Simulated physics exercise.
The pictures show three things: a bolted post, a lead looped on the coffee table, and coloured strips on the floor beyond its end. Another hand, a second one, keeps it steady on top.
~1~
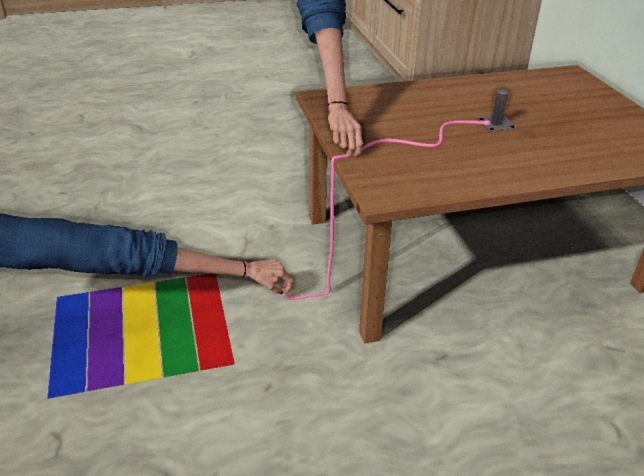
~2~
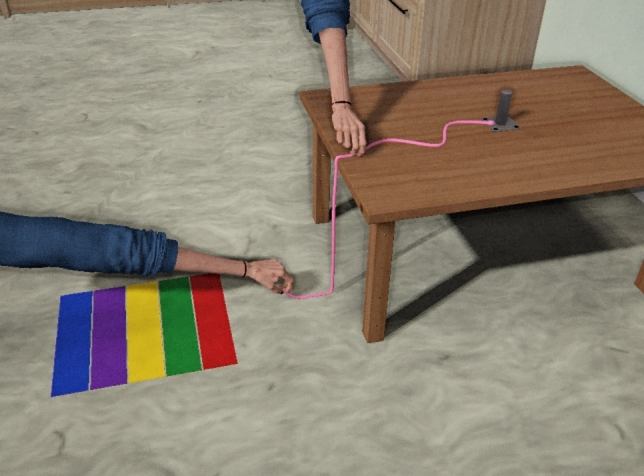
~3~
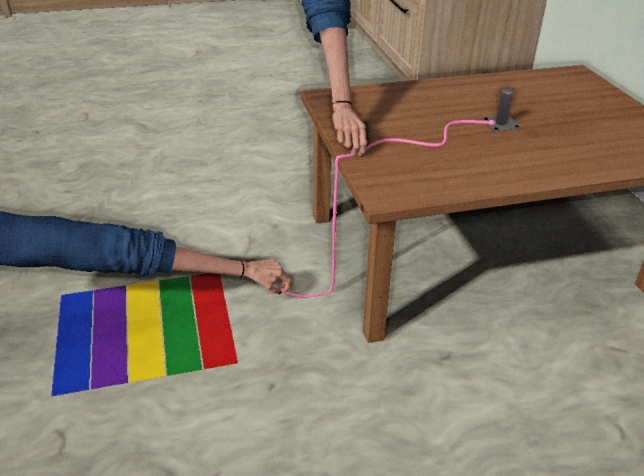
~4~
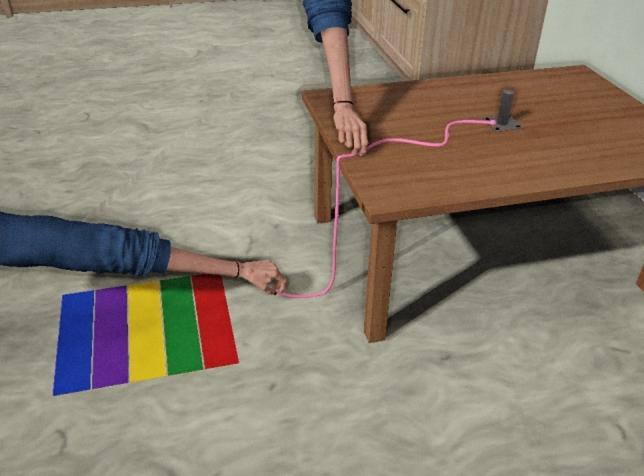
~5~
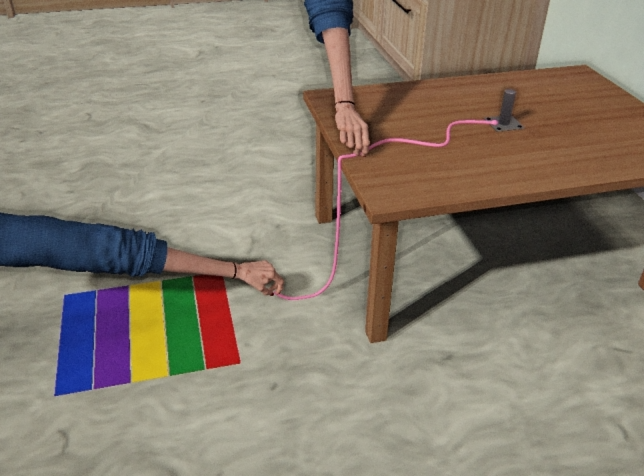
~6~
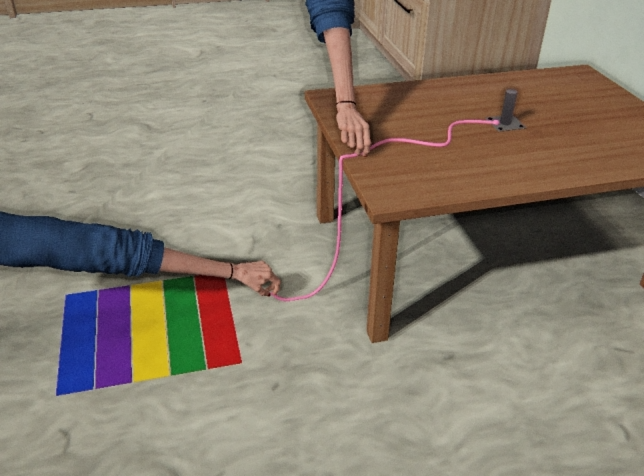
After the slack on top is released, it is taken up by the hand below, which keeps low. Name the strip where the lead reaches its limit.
Yellow.
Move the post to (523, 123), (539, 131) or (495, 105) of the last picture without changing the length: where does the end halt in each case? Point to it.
About (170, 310), then (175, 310), then (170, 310).
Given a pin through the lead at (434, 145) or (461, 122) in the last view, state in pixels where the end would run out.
Pixel positions per try: (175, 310); (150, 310).
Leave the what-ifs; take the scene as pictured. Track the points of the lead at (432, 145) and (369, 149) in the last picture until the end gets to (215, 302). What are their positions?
You'll see them at (405, 142) and then at (341, 159).
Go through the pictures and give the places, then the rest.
End (284, 291); red (214, 349); green (179, 355); yellow (143, 361); purple (106, 368); blue (68, 374), in the first frame.
End (285, 291); lead through (464, 122) (436, 146) (373, 145) (336, 180) (334, 236) (332, 288), in the second frame.
End (282, 291), in the third frame.
End (278, 292); lead through (466, 122) (438, 145) (374, 145) (338, 180) (336, 235) (329, 288), in the fourth frame.
End (275, 293), in the fifth frame.
End (271, 293); lead through (469, 122) (441, 145) (377, 145) (341, 180) (339, 235) (321, 288), in the sixth frame.
Soon after, end near (215, 302); over red.
After that, end near (172, 309); over green.
At the stop, end near (146, 313); over yellow. It halts on the yellow strip.
